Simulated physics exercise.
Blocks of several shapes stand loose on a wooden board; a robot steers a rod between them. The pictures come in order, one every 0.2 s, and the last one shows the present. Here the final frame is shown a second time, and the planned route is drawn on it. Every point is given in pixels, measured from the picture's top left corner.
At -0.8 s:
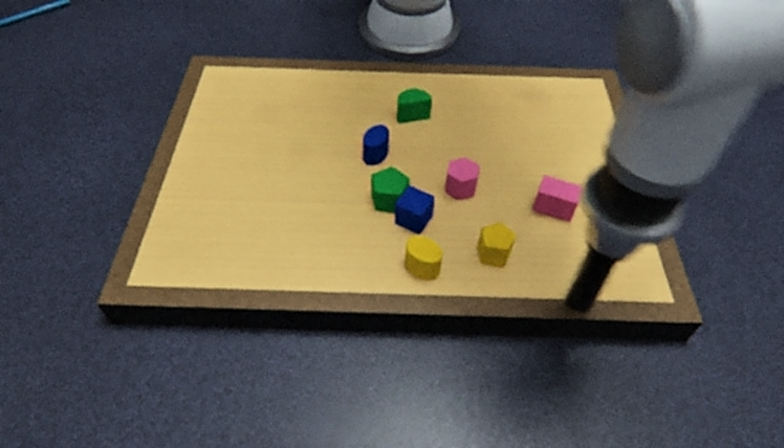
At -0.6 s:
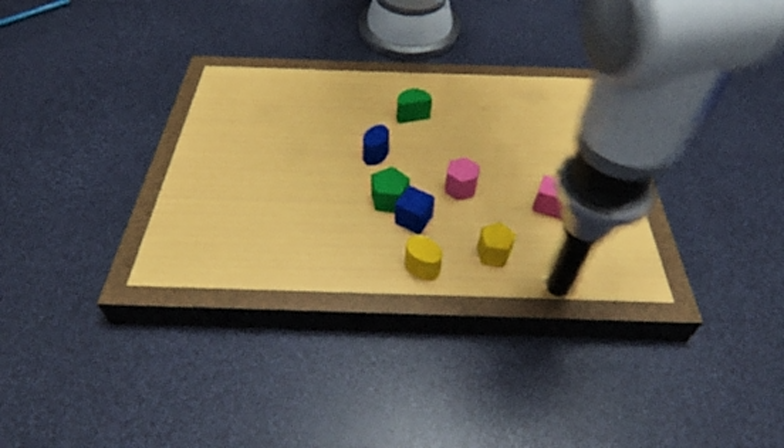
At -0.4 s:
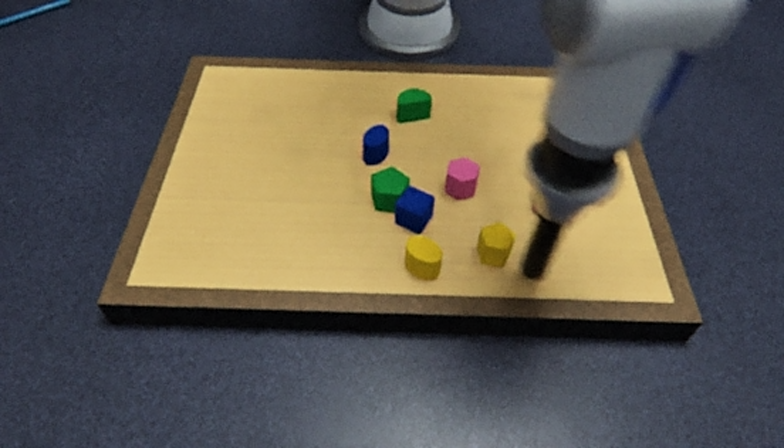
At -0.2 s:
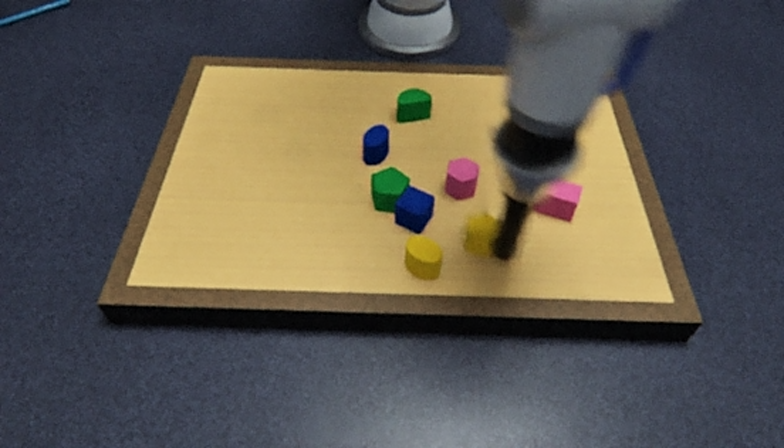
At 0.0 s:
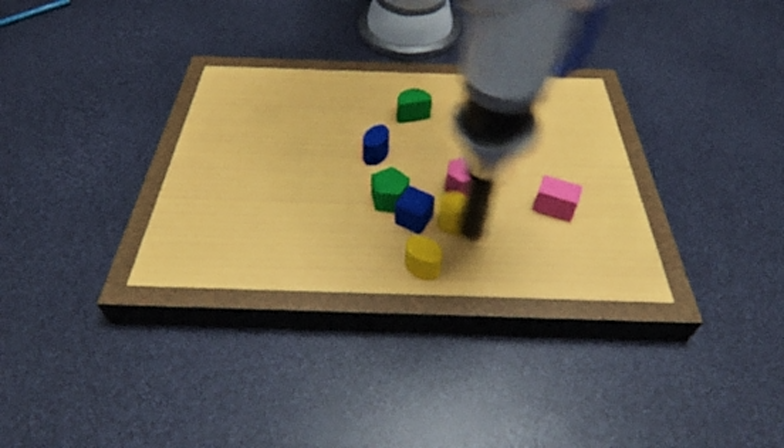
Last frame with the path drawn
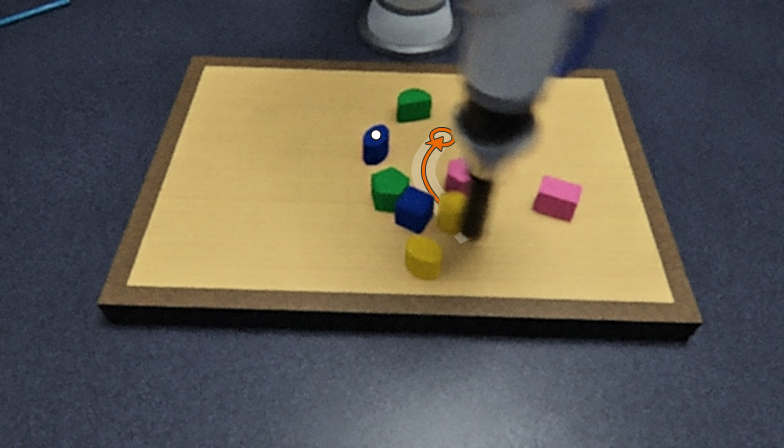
A pale wooden board with a dark brown rim lies on a dark blue surface, seen from above at an angle by a still camera. Green, blue, pink and yellow blocks stand loose around its middle and right, beneath a grey-white robot arm holding a black rod. The rod sweeps leftward and away from the near right corner, meets the yellow pentagon and pushes it toward the blue four-sided block.
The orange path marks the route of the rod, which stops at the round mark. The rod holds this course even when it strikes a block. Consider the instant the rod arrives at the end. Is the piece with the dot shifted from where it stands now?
Going by the path, no.
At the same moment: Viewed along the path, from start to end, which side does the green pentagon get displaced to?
Facing the way the path runs, start to end, you'll find the green pentagon has shifted left.
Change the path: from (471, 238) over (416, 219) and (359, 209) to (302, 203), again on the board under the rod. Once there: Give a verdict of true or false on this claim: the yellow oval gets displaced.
My answer: False.
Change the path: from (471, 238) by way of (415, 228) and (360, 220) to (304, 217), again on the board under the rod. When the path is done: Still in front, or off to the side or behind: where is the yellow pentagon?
It escapes to one side.
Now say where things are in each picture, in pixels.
In the first picture, tip of the rod at (579, 300), middles of tops, blue oval at (376, 135), green pentagon at (390, 180), blue four-sided block at (415, 200), yellow pentagon at (498, 235).
In the second picture, rod at (559, 286), nothing pushed.
In the third picture, rod at (534, 269), nothing pushed.
In the fourth picture, rod at (505, 250), yellow pentagon at (484, 225).
In the fifth picture, rod at (473, 230), blue oval at (376, 135), green pentagon at (390, 180), blue four-sided block at (415, 200), yellow pentagon at (454, 203).
The line goes from (471, 238) via (440, 203) and (424, 167), ending at (443, 137); the dot is on the blue oval.
The first path, step by step. One third of the way, rod at (440, 193); green pentagon at (377, 178), turned 25° clockwise; blue four-sided block at (402, 195), turned 60° anticlockwise; yellow pentagon at (418, 171), turned 25° anticlockwise.
Two thirds of the way, rod at (425, 157); green pentagon at (377, 178), turned 25° clockwise; blue four-sided block at (402, 195), turned 60° anticlockwise; yellow pentagon at (399, 155), turned 50° anticlockwise.
At the end, rod at (444, 128); blue oval unmoved; green pentagon at (377, 178), turned 25° clockwise; blue four-sided block at (402, 195), turned 60° anticlockwise; yellow pentagon at (399, 155), turned 50° anticlockwise.
